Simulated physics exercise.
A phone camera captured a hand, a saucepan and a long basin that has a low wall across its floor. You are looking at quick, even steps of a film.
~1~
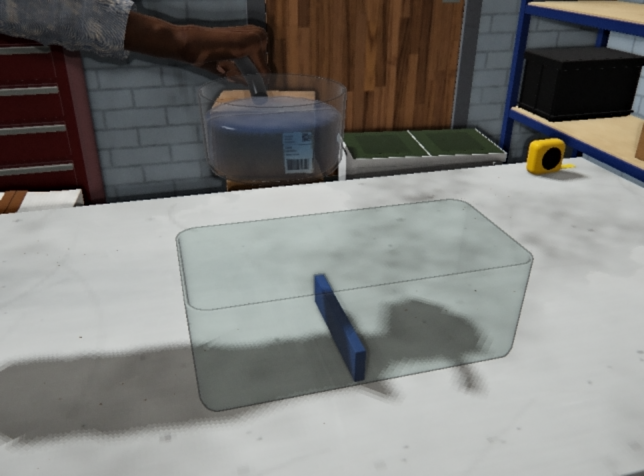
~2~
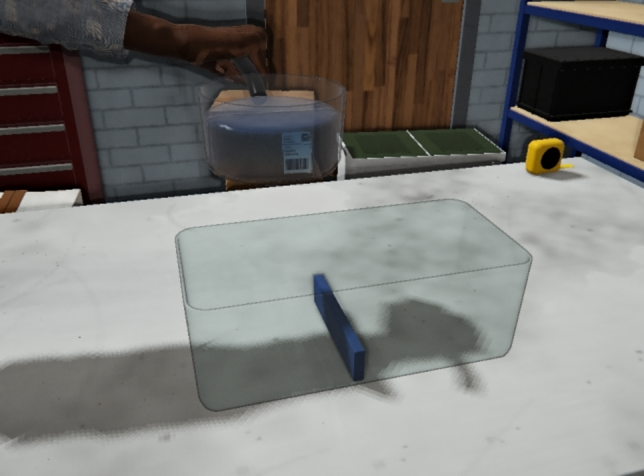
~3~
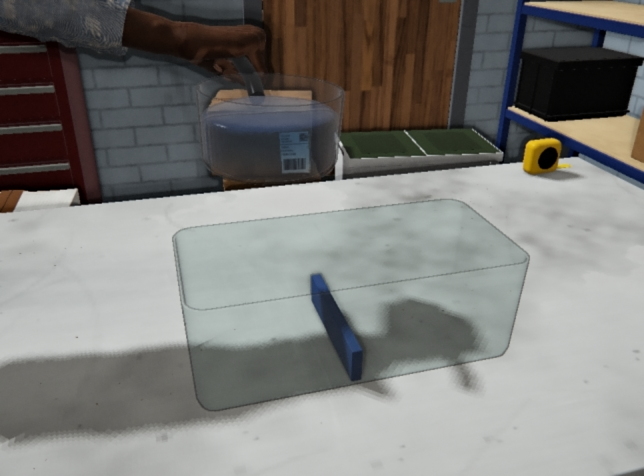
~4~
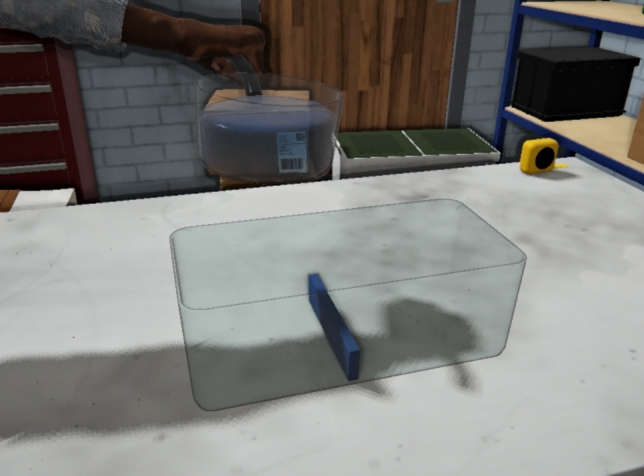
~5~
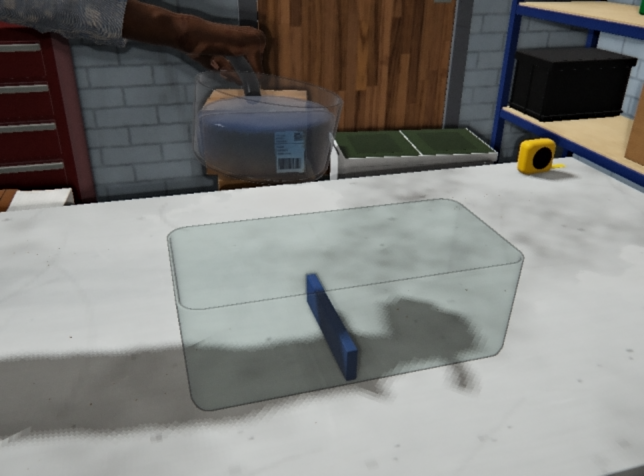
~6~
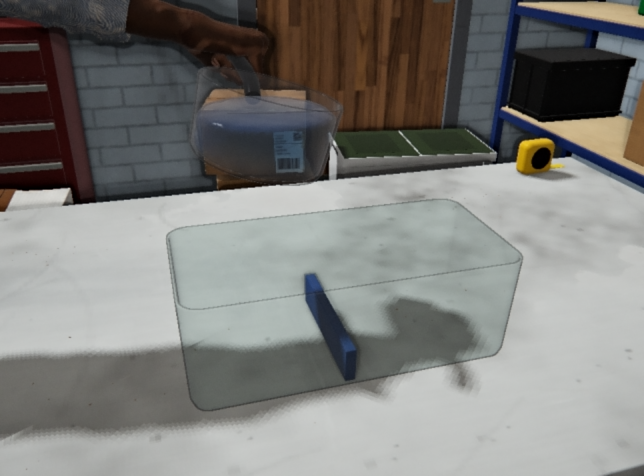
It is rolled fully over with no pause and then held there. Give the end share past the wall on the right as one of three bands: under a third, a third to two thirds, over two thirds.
The end share is over two thirds.
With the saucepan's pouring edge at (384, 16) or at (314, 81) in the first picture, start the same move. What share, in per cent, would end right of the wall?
95 %, 75 %.
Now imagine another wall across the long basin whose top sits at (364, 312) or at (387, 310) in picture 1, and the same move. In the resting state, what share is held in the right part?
Result: 70 % first, 50 % second.
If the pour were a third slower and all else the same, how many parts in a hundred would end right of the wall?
Something like 95 in a hundred.
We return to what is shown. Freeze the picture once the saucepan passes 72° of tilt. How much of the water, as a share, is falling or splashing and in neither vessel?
Near 35 in a hundred.
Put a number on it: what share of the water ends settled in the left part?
That is roughly 5 percent of it.
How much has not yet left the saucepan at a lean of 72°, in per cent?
55 per cent, approximately.
A moment on, the tilt is 72° and 56 per cent is still to pour, 0 is left of the wall and 10 right of it.
Next, the tilt is 104° and 9 per cent is still to pour, 4 is left of the wall and 77 right of it.
Then the tilt is 108° and 0 per cent is still to pour, 6 is left of the wall and 92 right of it.
Later the tilt is 108° and 0 per cent is still to pour, 6 is left of the wall and 93 right of it.
At rest 6 per cent lies left of the wall, 93 right of it and 1 outside.
